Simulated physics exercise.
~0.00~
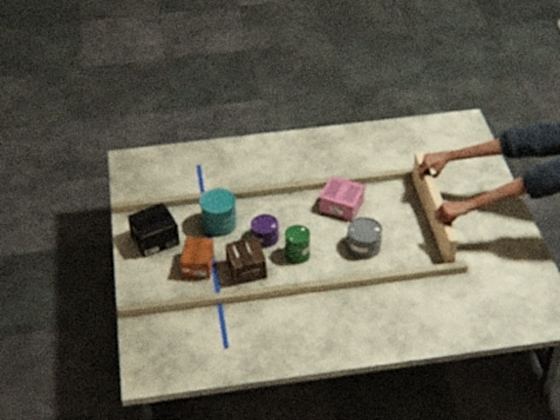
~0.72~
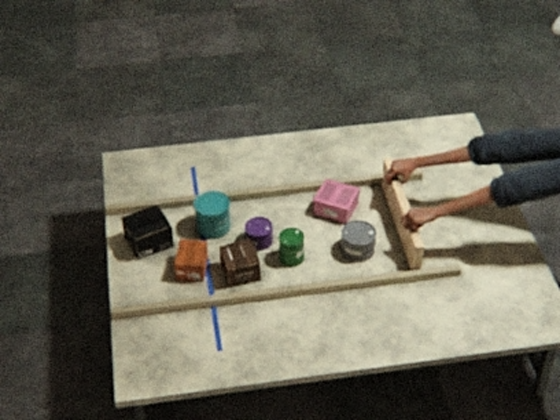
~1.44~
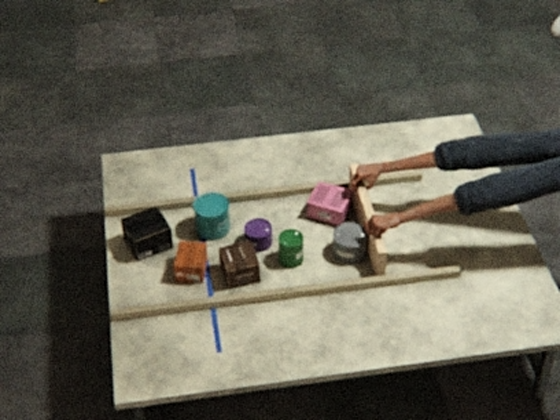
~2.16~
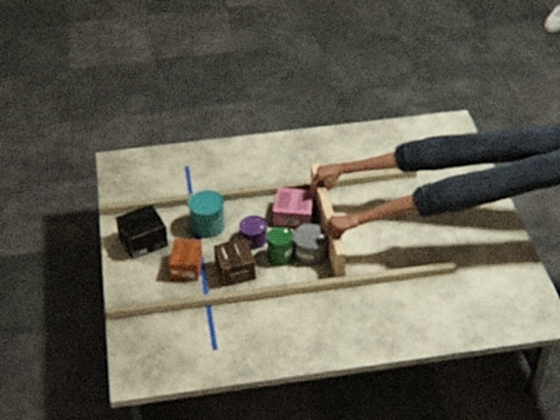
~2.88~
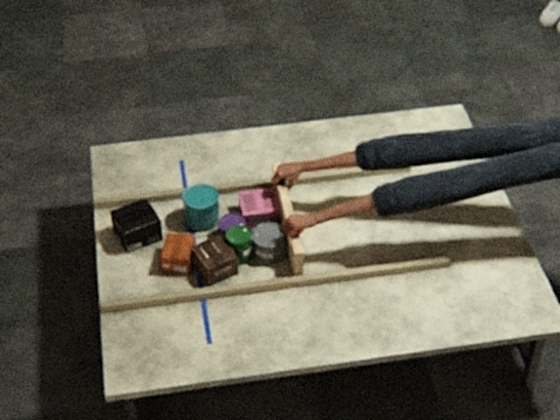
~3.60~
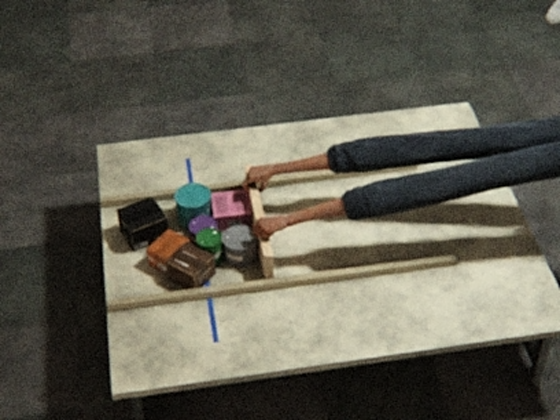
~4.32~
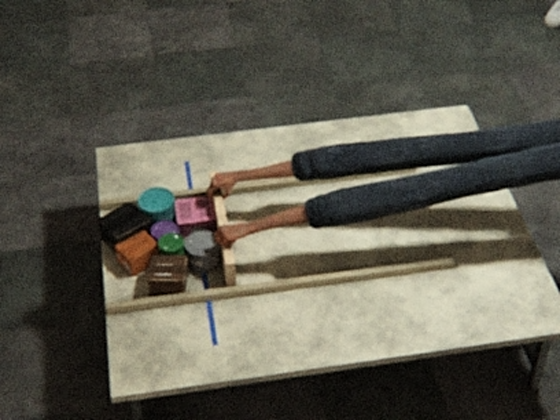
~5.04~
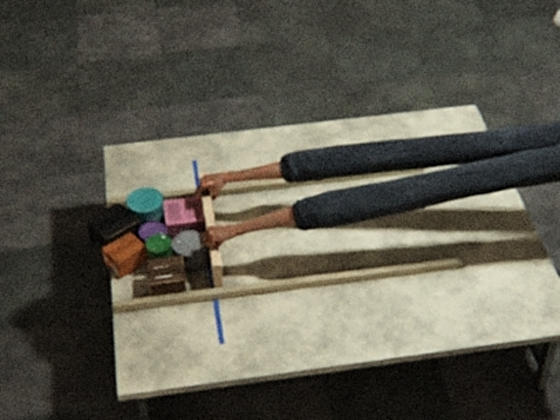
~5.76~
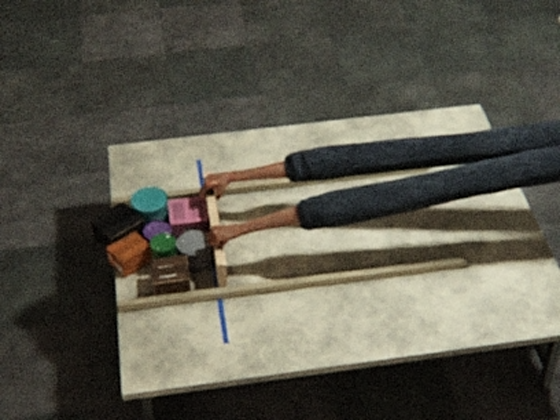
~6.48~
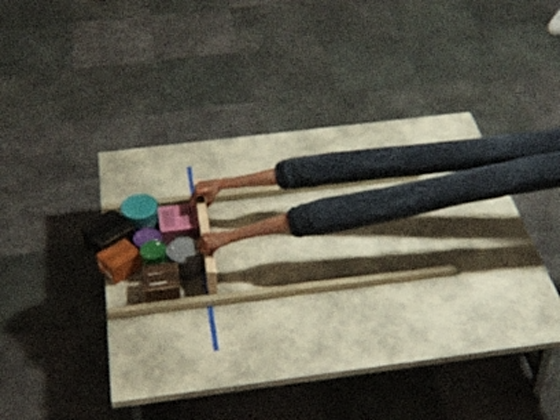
On a pale tabletop, two hands sliding an upright plank left, bunching boxes and canisters together at the edge, none falling.
